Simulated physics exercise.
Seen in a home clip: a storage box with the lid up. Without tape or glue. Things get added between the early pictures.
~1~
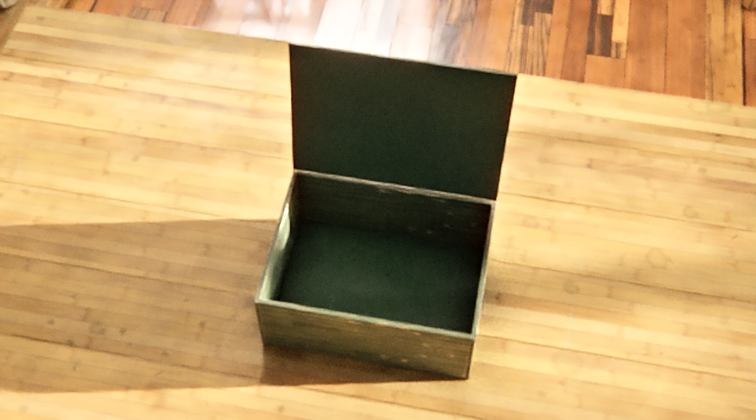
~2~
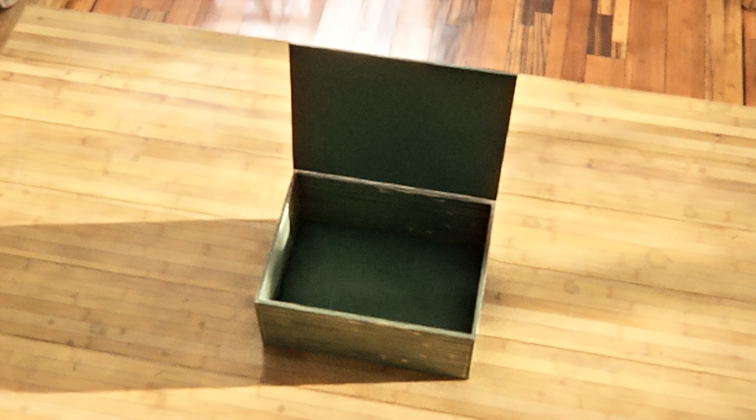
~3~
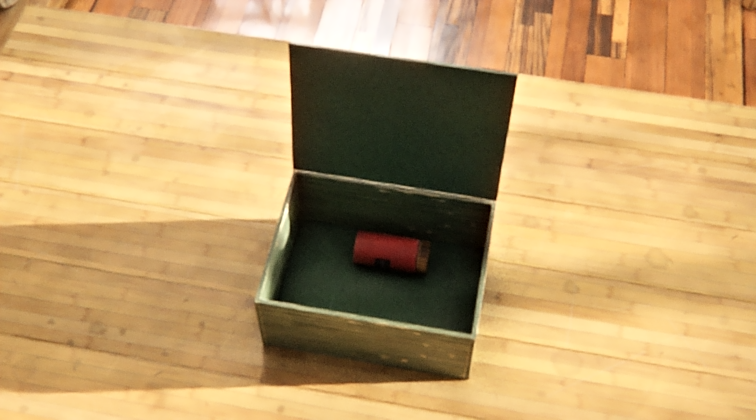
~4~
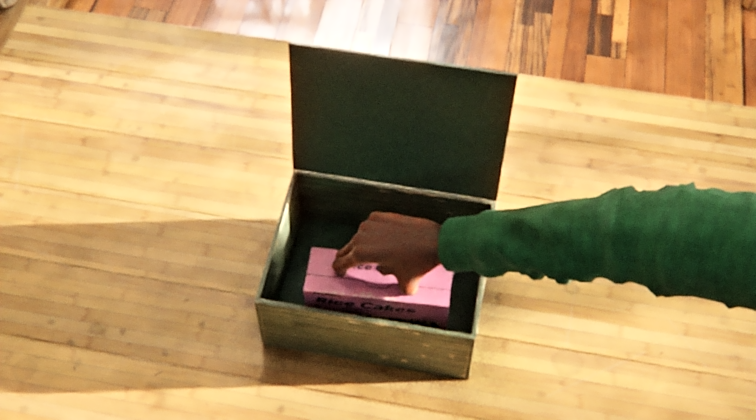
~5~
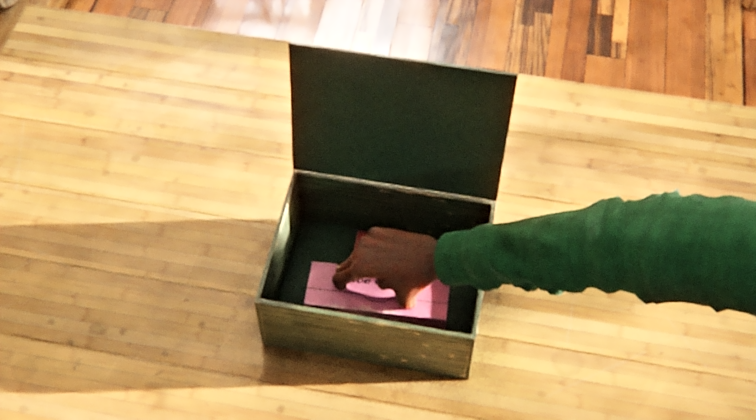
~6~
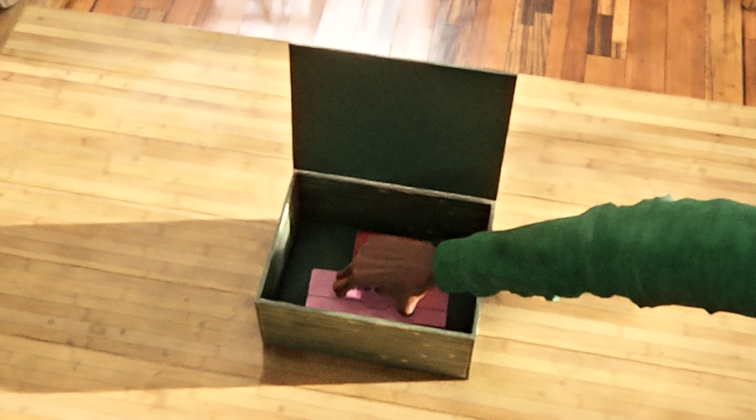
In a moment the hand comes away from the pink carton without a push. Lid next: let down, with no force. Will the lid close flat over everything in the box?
Sits flush.
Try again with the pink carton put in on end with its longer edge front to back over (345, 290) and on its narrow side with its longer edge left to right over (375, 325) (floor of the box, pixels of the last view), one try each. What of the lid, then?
Case one: Lid left up; case two: Lid down.
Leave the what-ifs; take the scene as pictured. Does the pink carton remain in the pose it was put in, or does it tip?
After all that, it keeps its set angle.
Then, 1.20 s later than the last frame, lid starting down.
Then, 1.80 s later than the last frame, lid 46° above the rim.
Then, 2.20 s later than the last frame, lid 14° above the rim.
When it is over, lid shut; both as before. End places, in pixels of the last picture, pink carton near (378, 312).
